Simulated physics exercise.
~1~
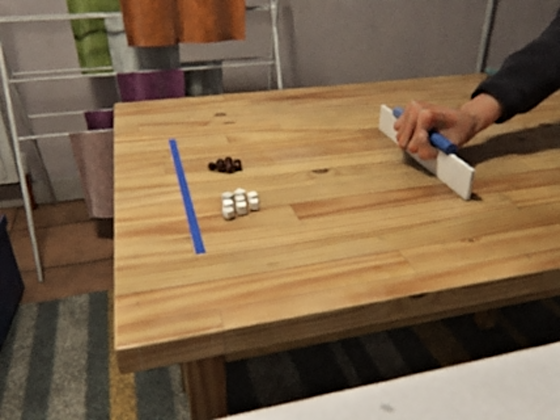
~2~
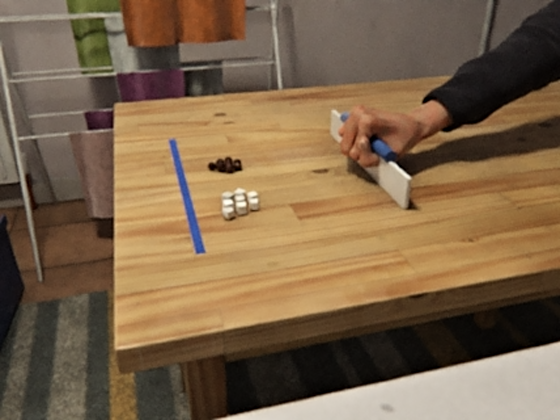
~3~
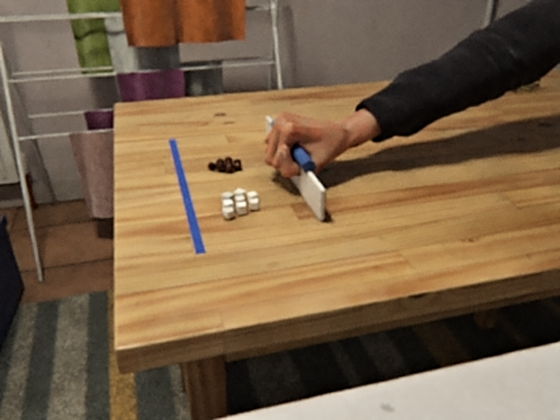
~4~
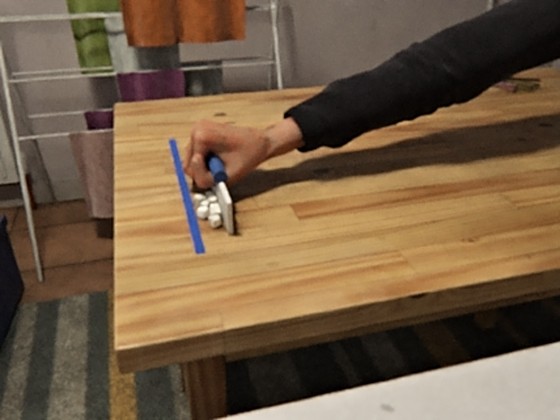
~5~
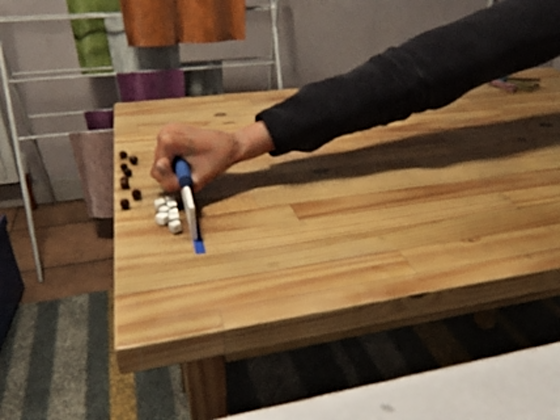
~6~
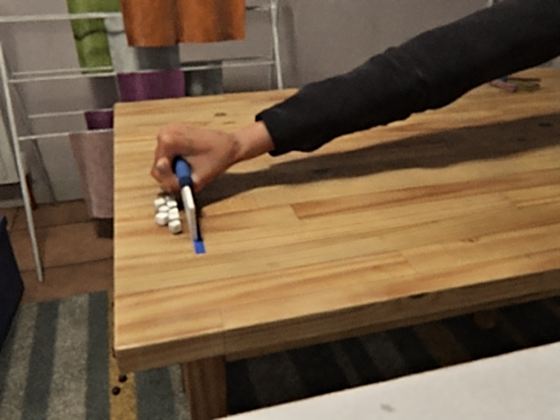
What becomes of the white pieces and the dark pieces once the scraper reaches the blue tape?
The white pieces in front stay on the tabletop near the scraper. The dark pieces at the back slide on and go over the table's edge.
The footage shows a hand sweeping a scraper leftward along a wooden table, pushing a white cluster and a dark cluster until the scraper stops at the blue tape. The dark pieces slide on and drop over the edge, while the white ones stay on the table.
